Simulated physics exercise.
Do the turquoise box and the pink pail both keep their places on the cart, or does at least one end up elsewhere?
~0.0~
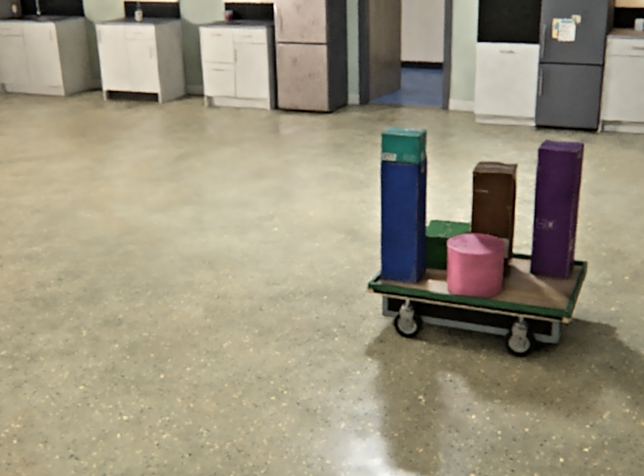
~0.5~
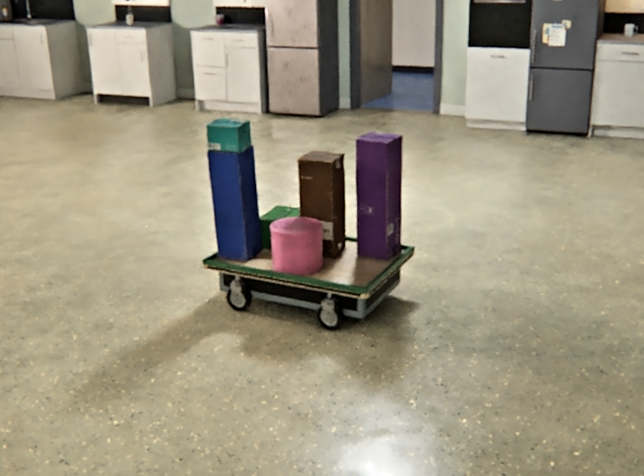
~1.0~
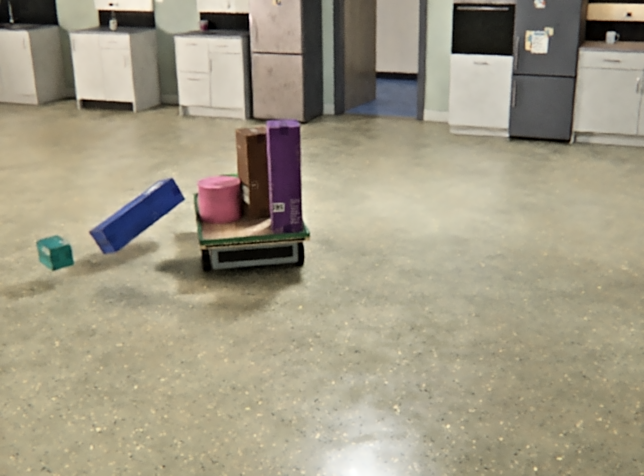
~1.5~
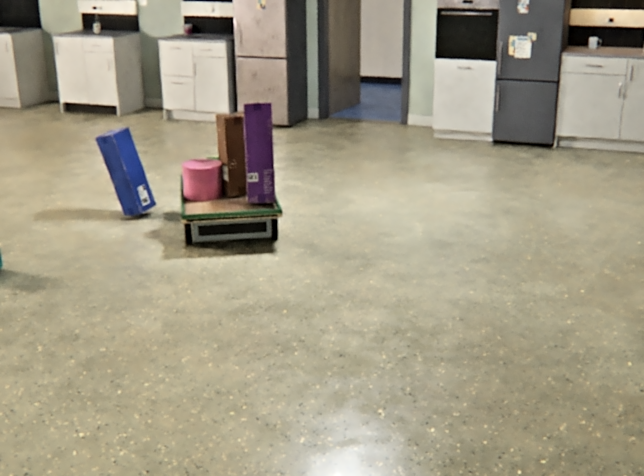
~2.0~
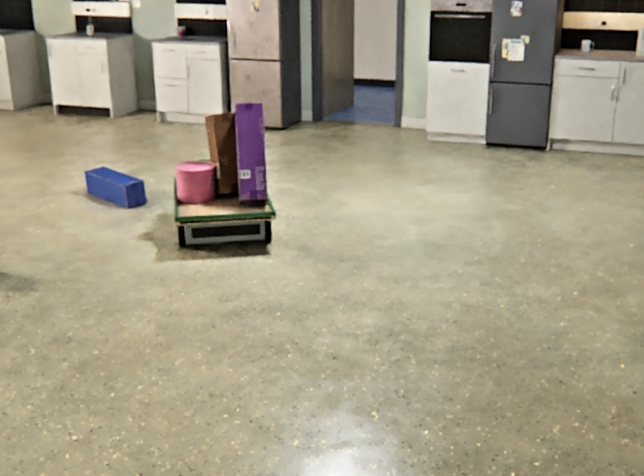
The turquoise box falls off the cart and ends up elsewhere. The pink pail keeps its place on the cart.
